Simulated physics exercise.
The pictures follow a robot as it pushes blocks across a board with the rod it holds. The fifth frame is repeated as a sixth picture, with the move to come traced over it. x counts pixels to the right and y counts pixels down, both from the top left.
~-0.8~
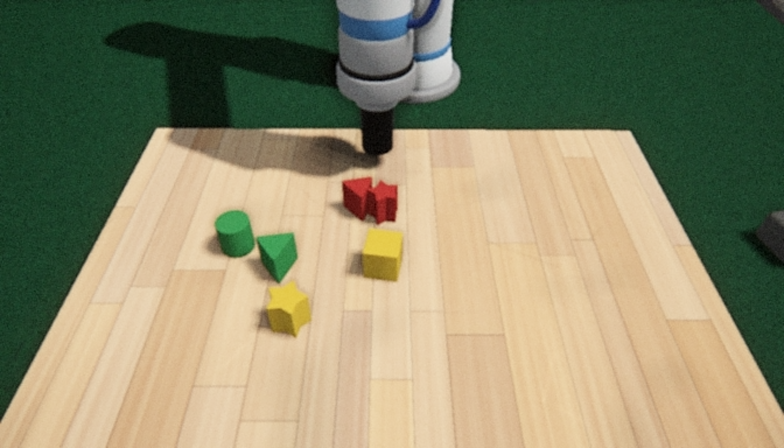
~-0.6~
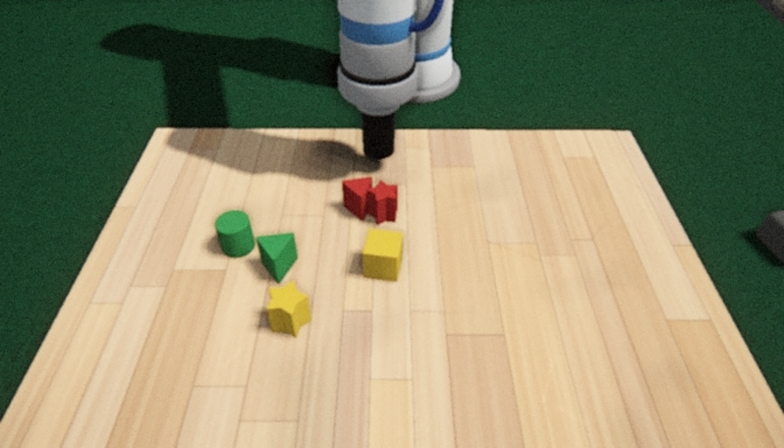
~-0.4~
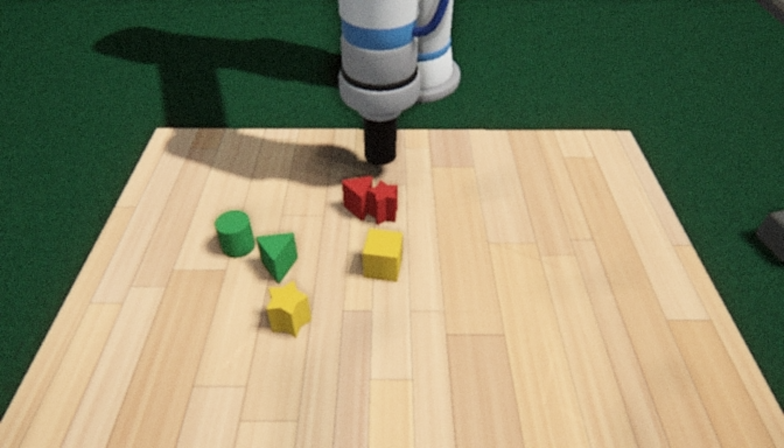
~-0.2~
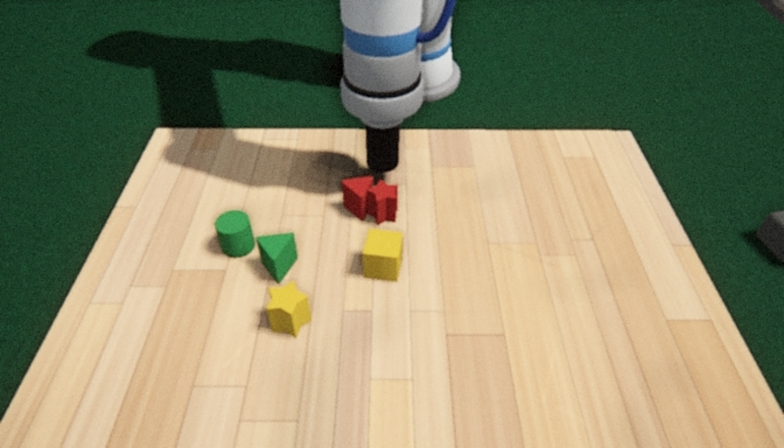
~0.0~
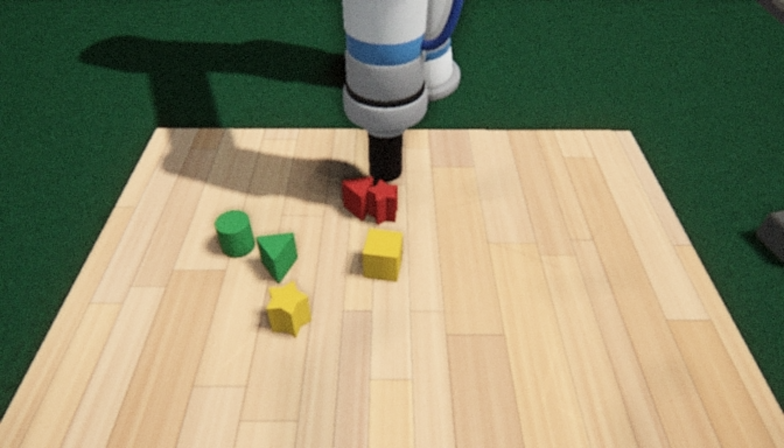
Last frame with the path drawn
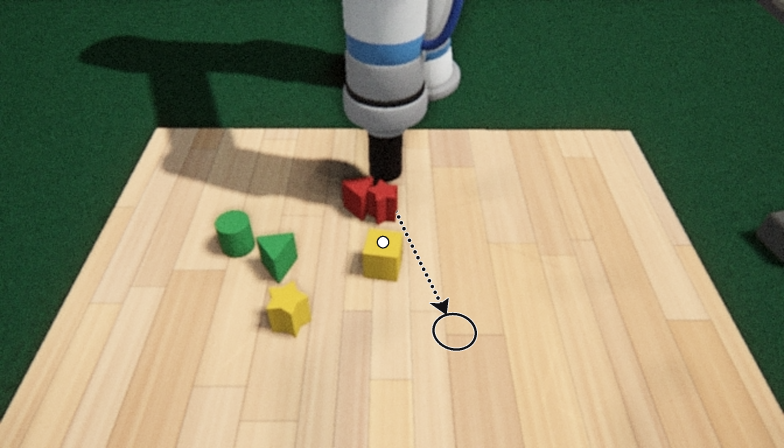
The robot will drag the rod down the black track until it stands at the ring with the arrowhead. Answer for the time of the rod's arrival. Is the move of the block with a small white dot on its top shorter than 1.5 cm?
It seems so.
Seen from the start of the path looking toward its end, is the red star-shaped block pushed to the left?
That would be a no.
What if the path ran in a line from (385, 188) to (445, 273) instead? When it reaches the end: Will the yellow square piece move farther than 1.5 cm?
In short: No.
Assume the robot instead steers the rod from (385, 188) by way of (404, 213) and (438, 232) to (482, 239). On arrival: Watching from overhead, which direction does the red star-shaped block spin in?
Looking down, my answer is that the red star-shaped block rotates clockwise.
Path on the board, straight from (385, 188) to (455, 331); the dot is on the yellow square piece.
The first path, step by step. One third of the way, rod at (404, 213); red star-shaped block at (378, 214), turned 35° clockwise.
Two thirds of the way, rod at (428, 260); yellow square piece at (382, 250), turned 35° clockwise; red star-shaped block at (378, 217), turned 60° clockwise.
At the end, rod at (457, 316); red triangular piece in place; yellow square piece at (382, 250), turned 35° clockwise; red star-shaped block at (378, 217), turned 60° clockwise.
